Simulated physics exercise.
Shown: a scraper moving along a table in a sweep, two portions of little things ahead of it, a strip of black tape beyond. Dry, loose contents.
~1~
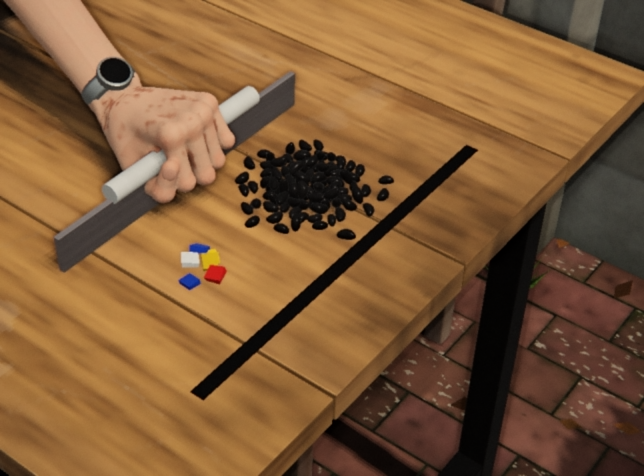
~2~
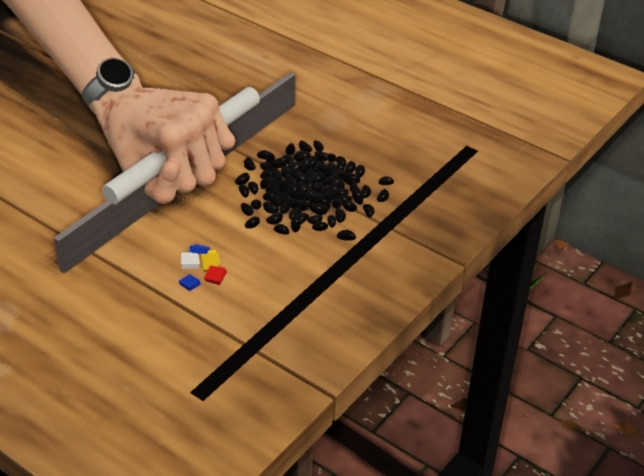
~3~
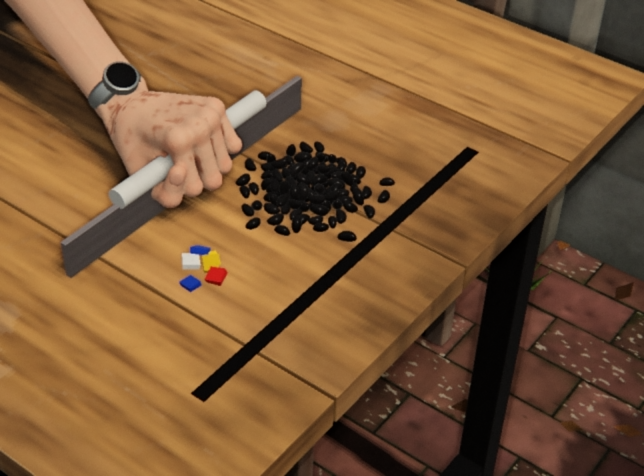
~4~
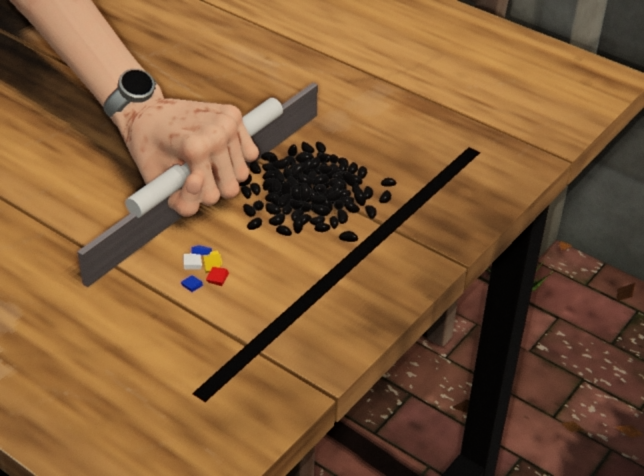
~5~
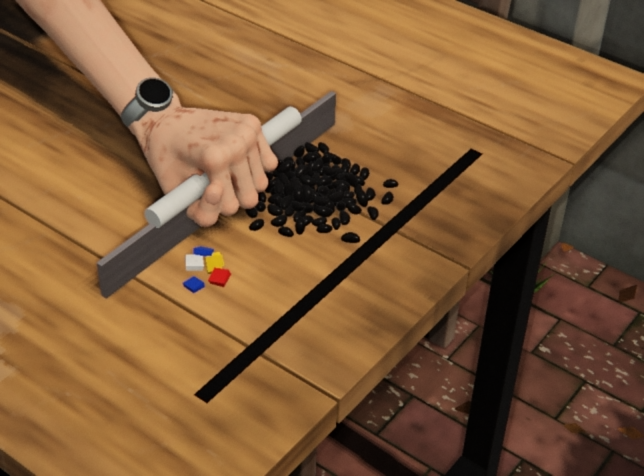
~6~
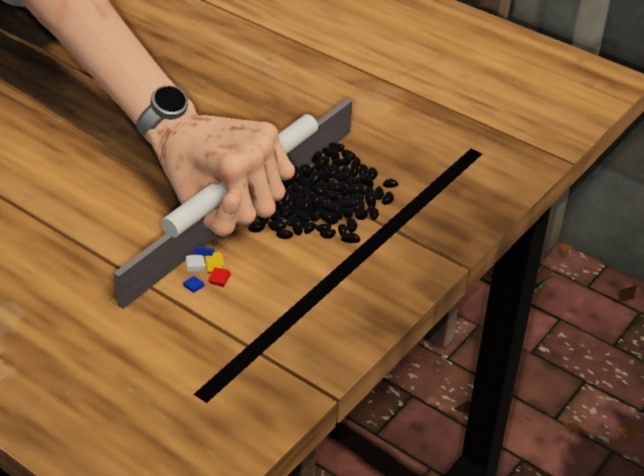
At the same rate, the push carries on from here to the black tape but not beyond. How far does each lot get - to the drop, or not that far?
The nearer lot gets not that far. The farther lot gets to the drop.
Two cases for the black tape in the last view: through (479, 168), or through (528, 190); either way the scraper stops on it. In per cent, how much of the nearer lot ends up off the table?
First try 0 in a hundred, second try 100 in a hundred.
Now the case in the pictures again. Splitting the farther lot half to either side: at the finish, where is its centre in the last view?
Its centre settles around (424, 244).
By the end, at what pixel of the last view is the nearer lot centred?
Around (314, 325).
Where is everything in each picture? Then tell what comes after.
The first picture shows scraper (77, 241), at rest; black tape (461, 158), about a palm's width from the edge; edge at (425, 307); nearer lot (211, 262), a few mosaic tiles; farther lot (305, 186), many black beans.
The second picture shows scraper (77, 241), at rest; farther lot (305, 187).
The third picture shows scraper (84, 246); nearer lot (211, 263).
The fourth picture shows scraper (100, 255); farther lot (307, 188).
The fifth picture shows scraper (119, 266); nearer lot (215, 265).
The sixth picture shows scraper (136, 276); black tape (465, 161); edge at (429, 310); nearer lot (215, 264); farther lot (324, 198), the larger part pushed along.
Then, 0.39 s later than the last frame, scraper still moving, near (303, 209); nearer lot all on the table, its front near (272, 294); farther lot all on the table, its front near (395, 253).
Then, 0.79 s later than the last frame, scraper stopped at the black tape; nearer lot all on the table, its front near (313, 341); farther lot all on the table, its front near (454, 287).
Then, 1.07 s later than the last frame, scraper stopped at the black tape; nearer lot all on the table, its front near (313, 341); farther lot about a tenth over the edge.
When it is over, scraper stopped at the black tape; nearer lot all on the table, its front near (313, 341); farther lot about a tenth over the edge.
